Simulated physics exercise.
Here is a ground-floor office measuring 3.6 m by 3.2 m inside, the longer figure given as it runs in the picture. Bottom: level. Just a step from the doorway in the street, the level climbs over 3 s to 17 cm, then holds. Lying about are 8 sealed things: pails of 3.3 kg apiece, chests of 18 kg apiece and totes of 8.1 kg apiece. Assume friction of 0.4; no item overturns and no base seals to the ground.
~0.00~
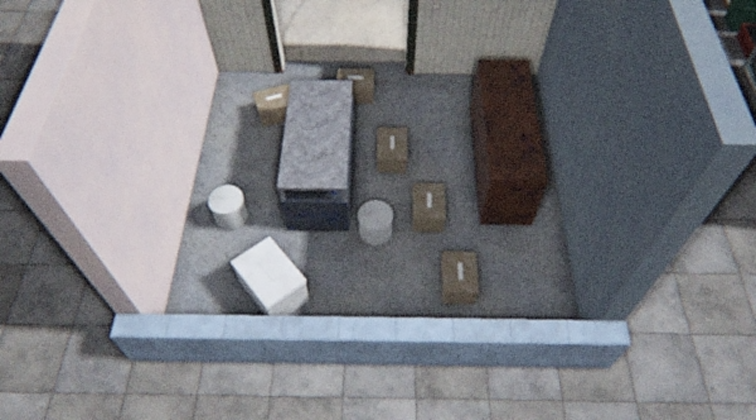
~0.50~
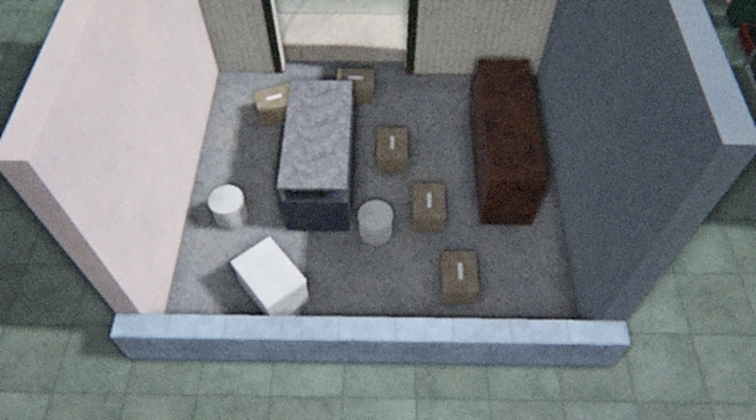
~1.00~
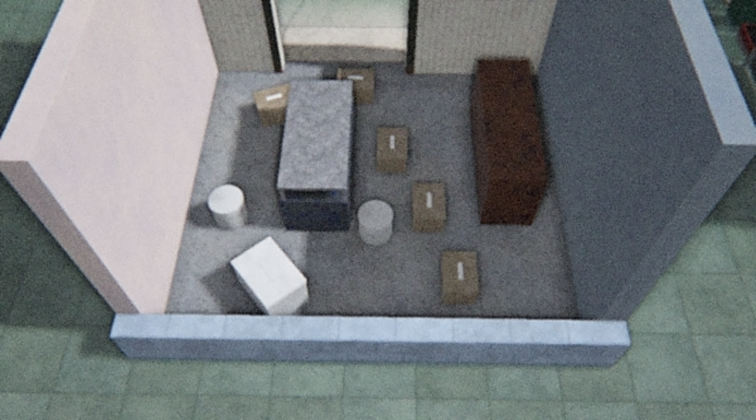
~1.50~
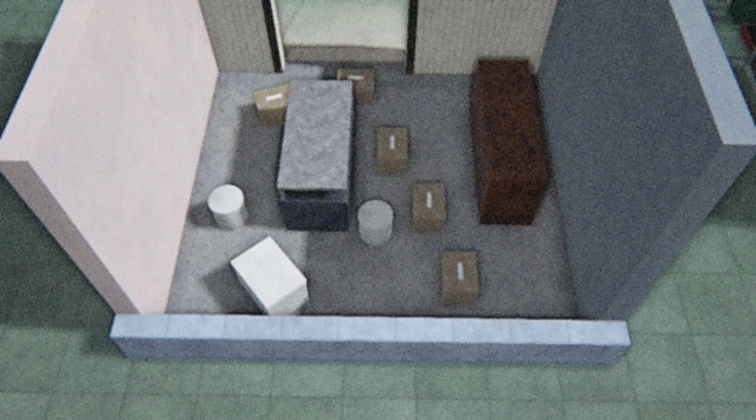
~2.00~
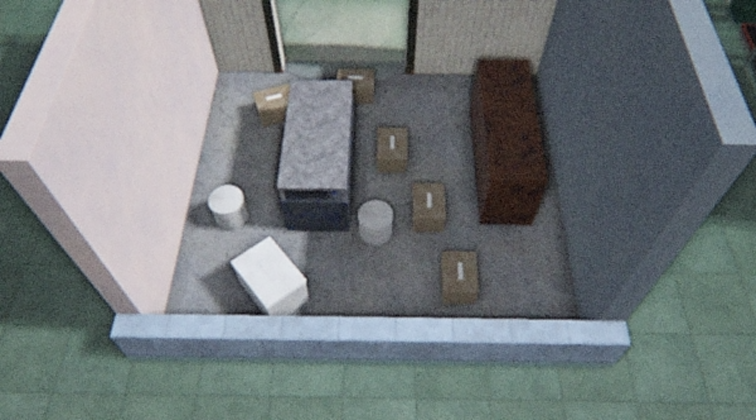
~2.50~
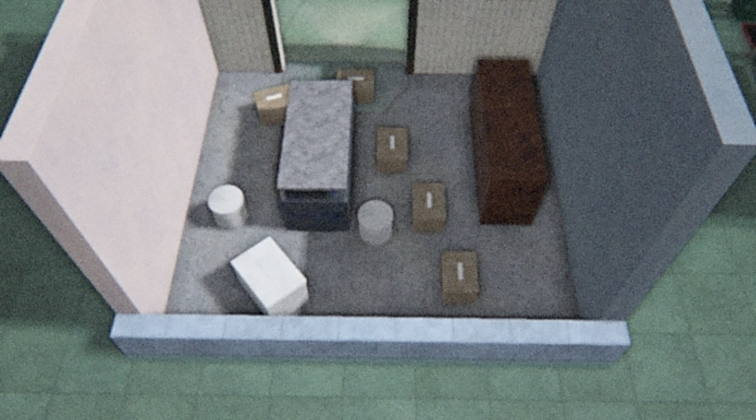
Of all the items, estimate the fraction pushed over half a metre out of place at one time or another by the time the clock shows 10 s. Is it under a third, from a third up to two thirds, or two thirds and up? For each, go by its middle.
The tally is a clear majority.
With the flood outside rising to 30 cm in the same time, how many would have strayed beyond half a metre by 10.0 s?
So the tally would be 8.
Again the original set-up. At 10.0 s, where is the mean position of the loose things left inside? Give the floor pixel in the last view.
Mean floor pixel: About (369, 274).
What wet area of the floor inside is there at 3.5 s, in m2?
About 2.0 m2.
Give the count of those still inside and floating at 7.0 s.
At that instant the tally stands at 3.
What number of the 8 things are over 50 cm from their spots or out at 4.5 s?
By that time the total stands at 2.
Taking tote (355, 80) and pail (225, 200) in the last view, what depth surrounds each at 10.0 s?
About 10 and 12 cm.
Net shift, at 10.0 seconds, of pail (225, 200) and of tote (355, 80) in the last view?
Net displacement, in order: 140 cm; 250 cm.
After 3.5 s 0 of 8 are over 50 cm from their spots; 0 afloat.
After 4.5 s 2 of 8 are over 50 cm from their spots; 0 afloat.
After 7.0 s 6 of 8 are over 50 cm from their spots; 3 afloat.
After 10.0 s 7 of 8 are over 50 cm from their spots, and 7 have been at some point; 8 afloat.
